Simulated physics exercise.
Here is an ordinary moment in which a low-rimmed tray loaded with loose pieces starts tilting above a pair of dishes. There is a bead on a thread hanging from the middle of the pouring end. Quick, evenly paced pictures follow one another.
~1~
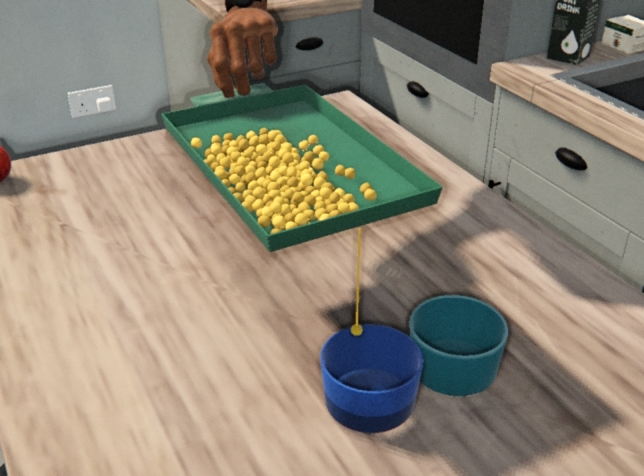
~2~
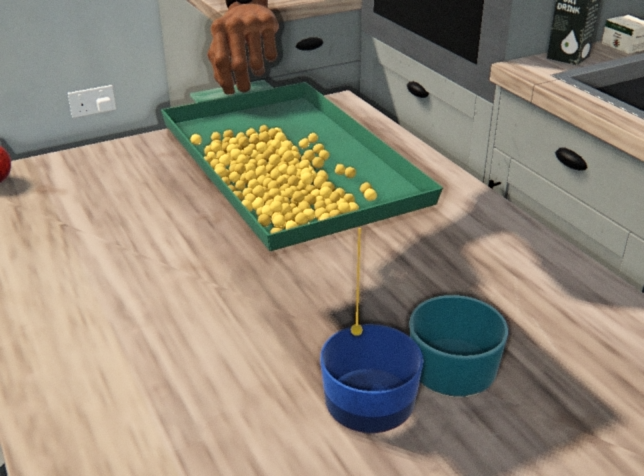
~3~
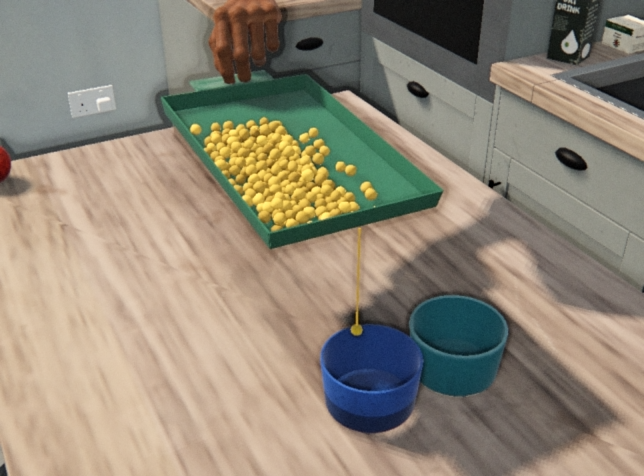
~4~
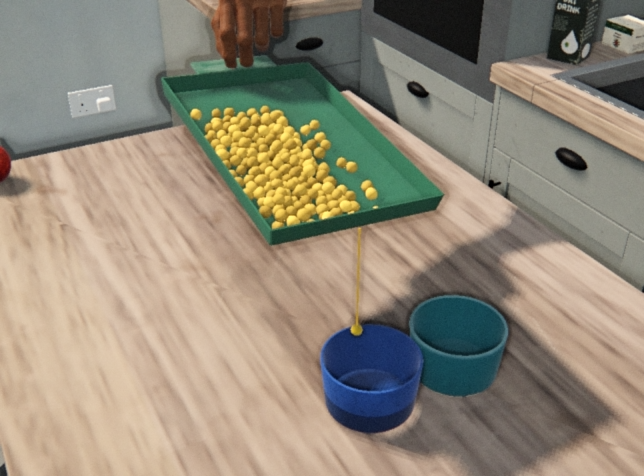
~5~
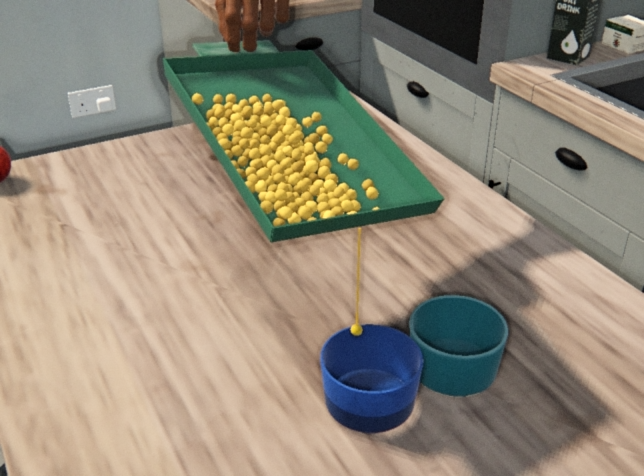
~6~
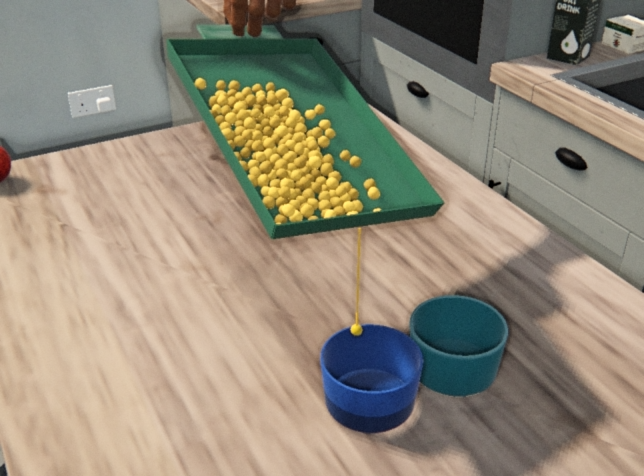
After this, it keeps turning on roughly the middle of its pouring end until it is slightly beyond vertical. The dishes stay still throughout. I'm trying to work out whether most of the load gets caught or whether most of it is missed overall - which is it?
Most of it gets caught.
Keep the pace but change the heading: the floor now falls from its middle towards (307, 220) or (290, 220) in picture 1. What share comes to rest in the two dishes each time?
The first gives 10 %, the second 10 %.
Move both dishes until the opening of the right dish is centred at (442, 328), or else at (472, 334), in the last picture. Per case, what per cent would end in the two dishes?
Trial 1 around 80 percent, trial 2 around 60 percent.
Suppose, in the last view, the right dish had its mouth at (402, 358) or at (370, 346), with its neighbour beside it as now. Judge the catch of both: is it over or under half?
Short of half and then Short of half.
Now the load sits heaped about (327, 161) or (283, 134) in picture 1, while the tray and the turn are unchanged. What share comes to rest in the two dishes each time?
About 80 % and 60 %.
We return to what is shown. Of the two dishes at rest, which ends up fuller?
It's the rightmost dish that ends with more.
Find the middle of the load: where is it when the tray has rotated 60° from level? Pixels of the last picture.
I'd mark the middle close to (378, 175).
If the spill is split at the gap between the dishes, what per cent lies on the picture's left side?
Roughly 50 percent.
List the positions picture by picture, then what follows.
In the first picture, corners of the pouring end near (270, 233) and (438, 186), level; middle of the load near (278, 179), puffed corn balls; left dish near (397, 407); right dish near (485, 371); bead on its thread near (357, 330).
In the second picture, corners of the pouring end near (270, 232) and (438, 187), level; middle of the load near (278, 177).
In the third picture, corners of the pouring end near (271, 231) and (439, 189), tipped barely, lowest at the right corner; middle of the load near (279, 173).
In the fourth picture, corners of the pouring end near (273, 228) and (440, 193), tipped a little, lowest at the right corner; middle of the load near (279, 165).
In the fifth picture, corners of the pouring end near (275, 225) and (440, 197), tipped a little, lowest at the right corner; middle of the load near (281, 158).
In the sixth picture, corners of the pouring end near (277, 223) and (440, 201), tipped clearly, lowest at the right corner; middle of the load near (283, 151); left dish near (397, 407); right dish near (485, 371).
Shortly afterwards, tray tipped steeply; all but a few on the tray; only a few in the air.
Next, tray tipped right over; the bulk on the tray; only a few in the left dish; a little in the right dish; only a few outside both; only a few in the air.
Some moments later, tray tipped past a quarter turn; near a quarter in the left dish; near half in the right dish; near a quarter outside both.
In the end, tray tipped past a quarter turn; near a quarter in the left dish; near half in the right dish; near a quarter outside both.
